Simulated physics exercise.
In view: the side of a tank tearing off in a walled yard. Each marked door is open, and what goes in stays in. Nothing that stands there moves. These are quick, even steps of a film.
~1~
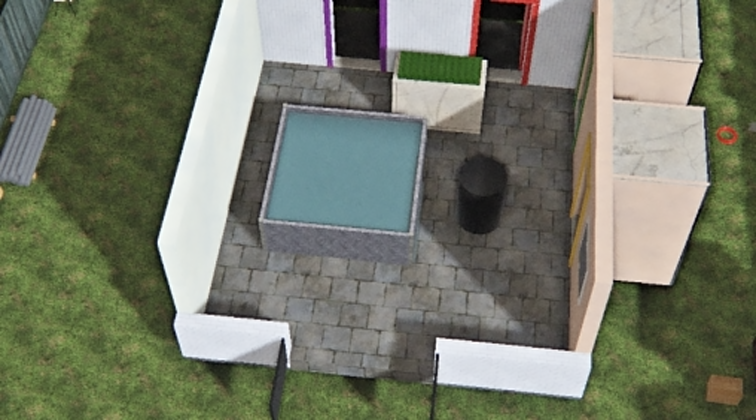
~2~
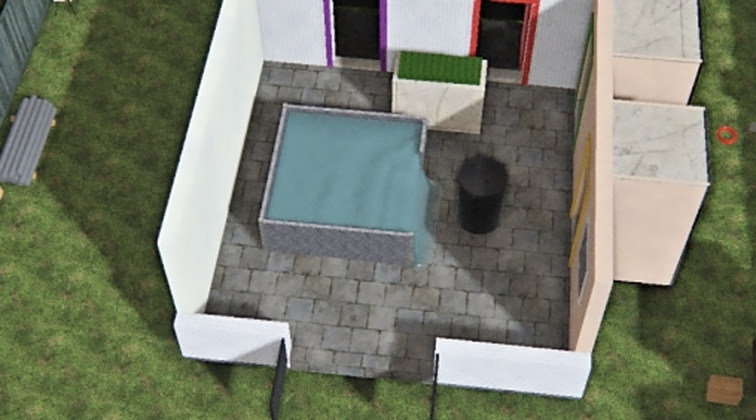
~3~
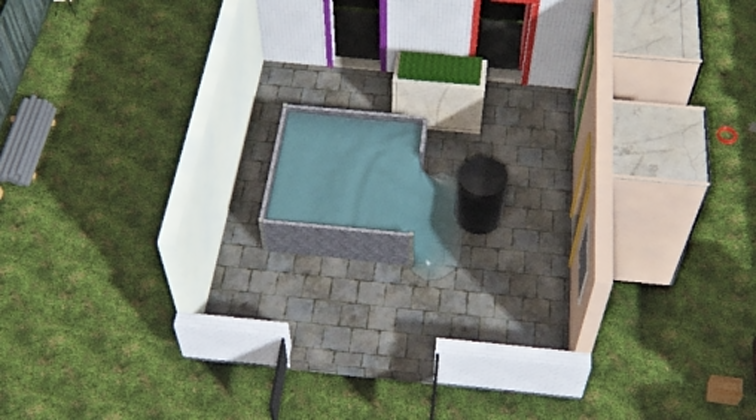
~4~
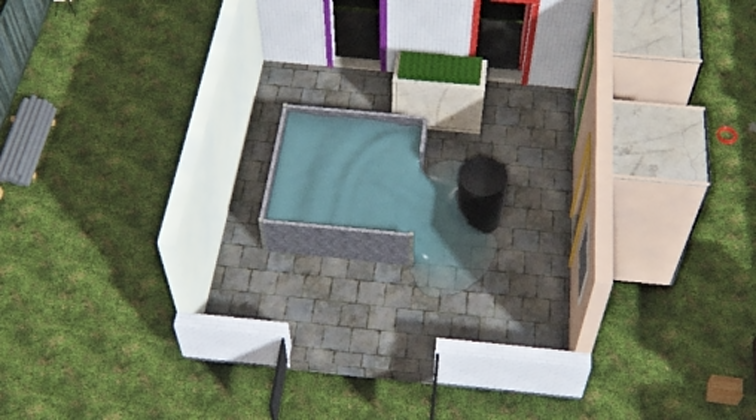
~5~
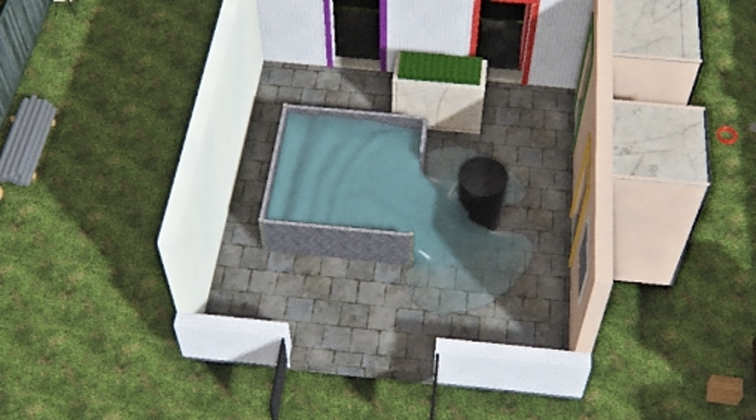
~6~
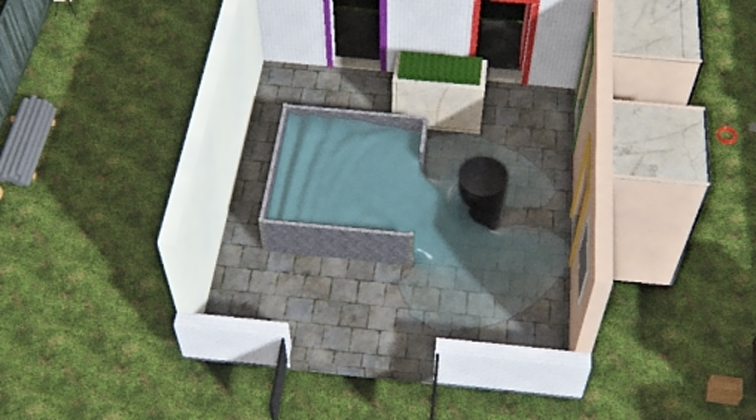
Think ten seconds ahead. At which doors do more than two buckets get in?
One by one: The purple door floods; the red door floods; the green door holds within the limit; the yellow door floods.
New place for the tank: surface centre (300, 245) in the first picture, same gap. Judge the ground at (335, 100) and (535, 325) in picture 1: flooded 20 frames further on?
One after the other: Dry, covered.
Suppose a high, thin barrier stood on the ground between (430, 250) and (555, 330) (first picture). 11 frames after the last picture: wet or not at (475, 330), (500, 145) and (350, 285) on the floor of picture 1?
In turn: Awash, awash, free of water.
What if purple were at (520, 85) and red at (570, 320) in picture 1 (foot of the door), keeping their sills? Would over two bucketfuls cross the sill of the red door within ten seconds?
In short: The red one floods.
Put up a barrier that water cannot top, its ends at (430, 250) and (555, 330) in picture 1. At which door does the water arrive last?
It is the door marked purple.
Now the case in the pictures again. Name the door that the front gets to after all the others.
That is the purple-painted one.
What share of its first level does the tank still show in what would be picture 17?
I make it 48 per cent.
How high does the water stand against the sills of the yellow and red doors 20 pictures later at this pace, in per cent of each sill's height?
About 180 and 140 per cent.
A moment on, water covers 40 % of the floor; the purple door not reached, the red door not reached, the green door wet at the sill, nothing in, the yellow door over two buckets in.
Next, water covers 50 % of the floor; the purple door not reached, the red door wet at the sill, nothing in, the green door wet at the sill, nothing in, the yellow door over two buckets in.
Then, water covers 70 % of the floor; the purple door not reached, the red door under two buckets in, the green door wet at the sill, nothing in, the yellow door far over two buckets in.
Later, water covers 95 % of the floor; the purple door under two buckets in, the red door far over two buckets in, the green door wet at the sill, nothing in, the yellow door far over two buckets in.
In the end, water covers 100 % of the floor; the purple door over two buckets in, the red door far over two buckets in, the green door wet at the sill, nothing in, the yellow door far over two buckets in.
